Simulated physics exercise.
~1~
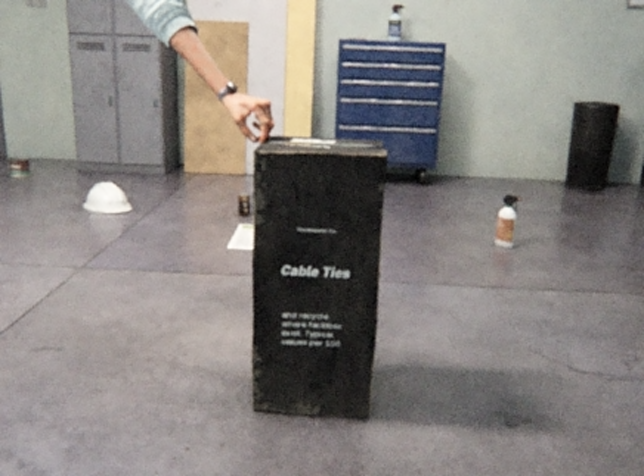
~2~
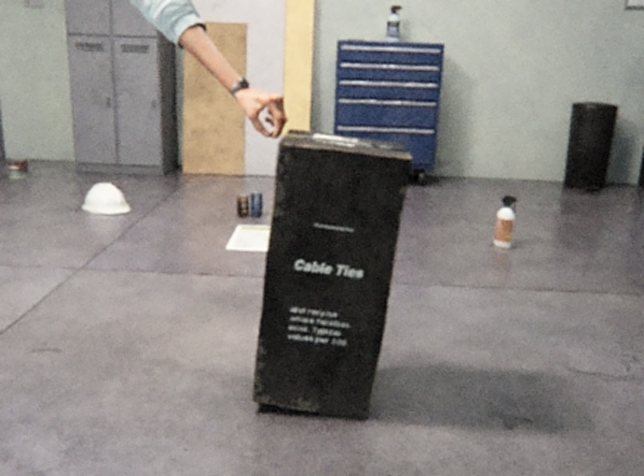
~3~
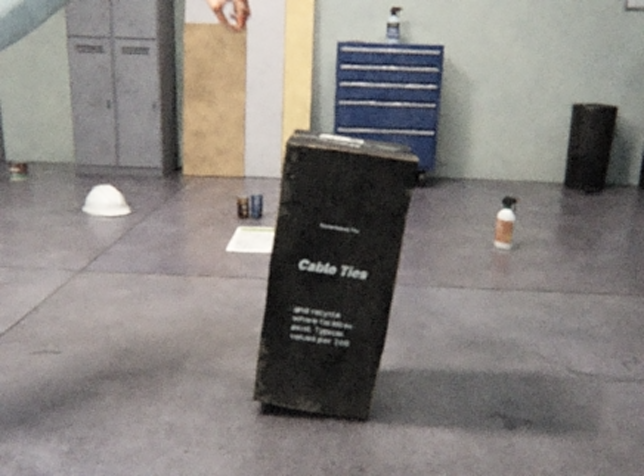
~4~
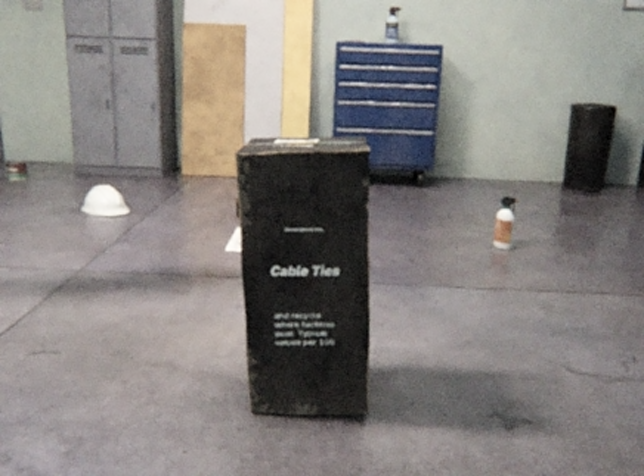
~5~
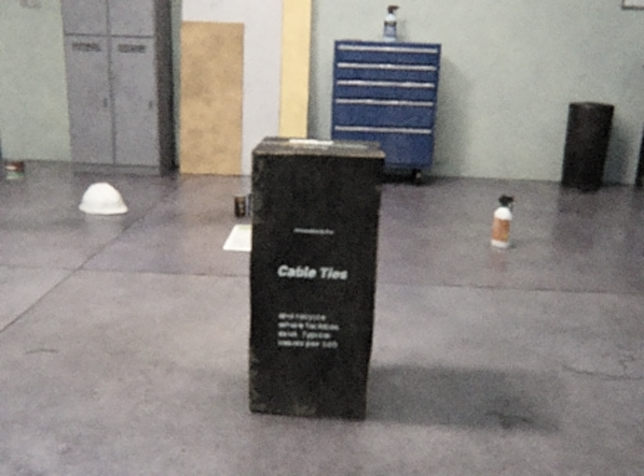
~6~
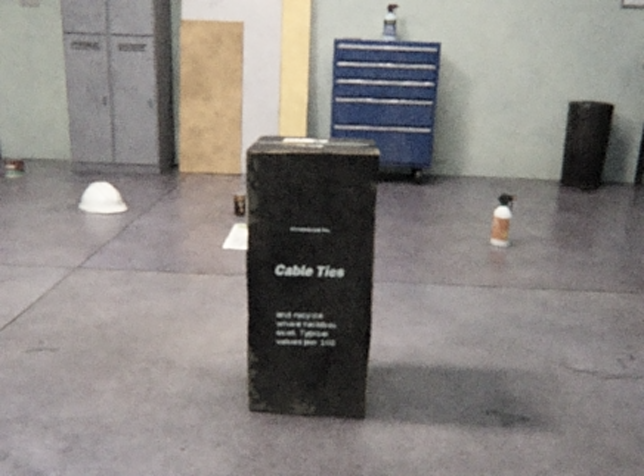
A hand pushing the top of a tall black box, which tips right, rocks back upright and settles standing on its base.
